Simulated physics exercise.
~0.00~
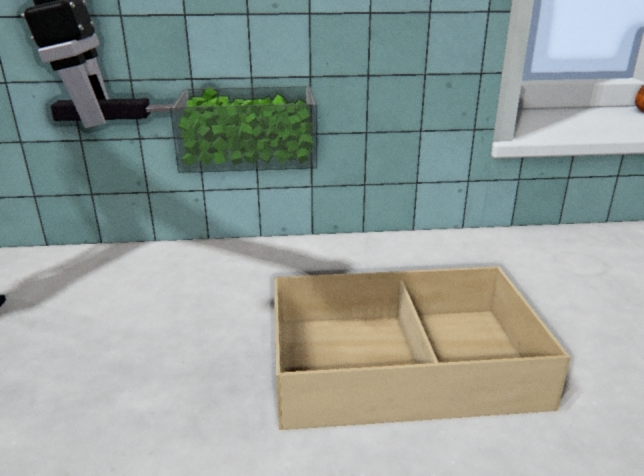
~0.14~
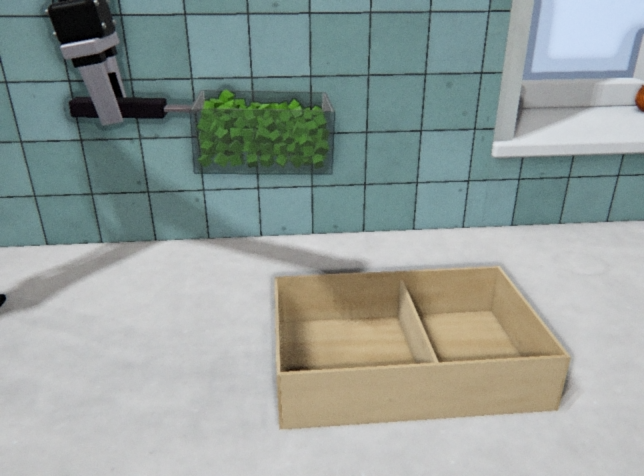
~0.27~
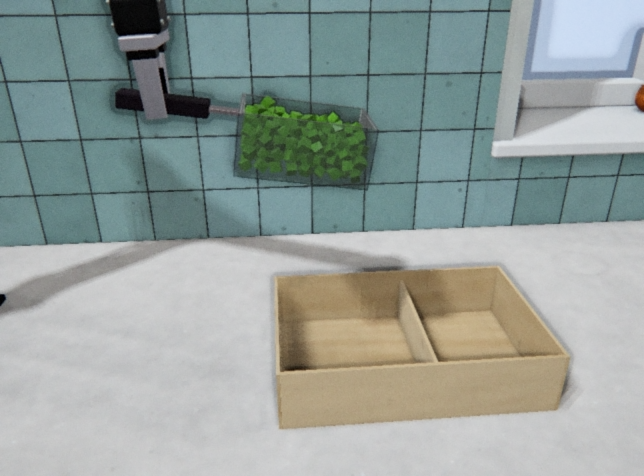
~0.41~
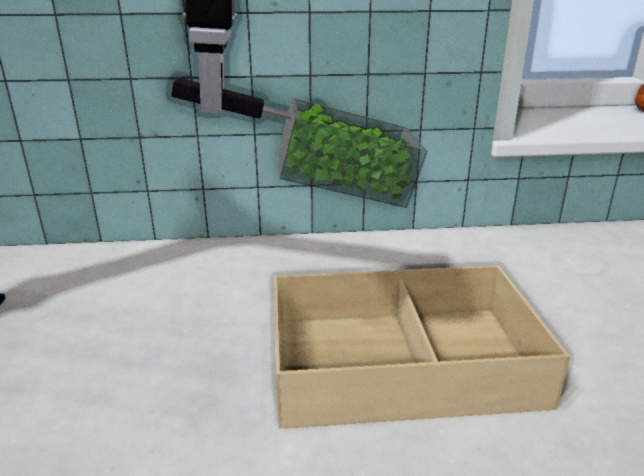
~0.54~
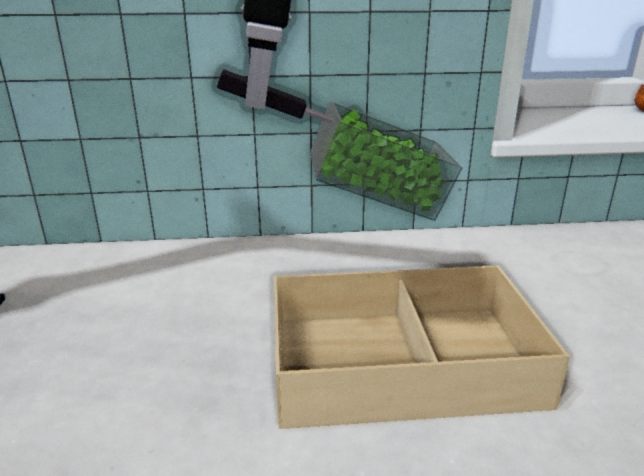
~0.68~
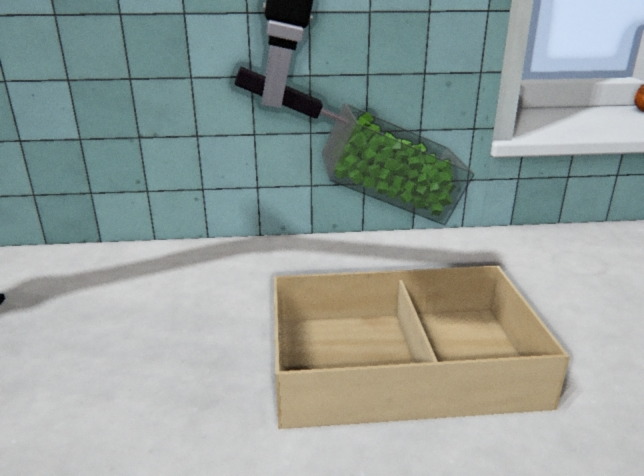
A robot arm moves a clear box of green pieces right while tilting it downward.
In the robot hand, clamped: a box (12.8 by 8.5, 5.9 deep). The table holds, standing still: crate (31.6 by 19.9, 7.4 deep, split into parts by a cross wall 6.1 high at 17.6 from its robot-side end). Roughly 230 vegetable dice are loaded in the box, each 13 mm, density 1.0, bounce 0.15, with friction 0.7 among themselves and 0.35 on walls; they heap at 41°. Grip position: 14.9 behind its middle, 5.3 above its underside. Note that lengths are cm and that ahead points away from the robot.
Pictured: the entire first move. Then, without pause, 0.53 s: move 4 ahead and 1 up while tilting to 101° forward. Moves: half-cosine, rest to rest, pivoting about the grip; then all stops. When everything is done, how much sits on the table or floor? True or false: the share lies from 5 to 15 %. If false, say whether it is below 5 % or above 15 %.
False, below 5 %.
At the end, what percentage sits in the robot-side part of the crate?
Roughly 75 percent.
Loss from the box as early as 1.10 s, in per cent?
My estimate is roughly 5 % gone.
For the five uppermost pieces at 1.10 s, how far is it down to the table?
They are some 26 centimetres up.
By 0.89 s, tilted 51° forward, highest piece 28 above the table; 228 in the box.
By 1.10 s, tilted 94° forward, highest piece 27 above the table; 221 in the box, 6 in the robot-side part, 1 in flight or on a rim.
By 1.41 s, tilted 101° forward, highest piece 25 above the table; 167 in the box, 55 in the robot-side part, 6 in flight or on a rim.
By 2.46 s, tilted 101° forward, highest piece 22 above the table; 166 in the robot-side part, 62 in the box.
Final count, 166 in the robot-side part, 62 in the box. That is 0 % on the table or floor.
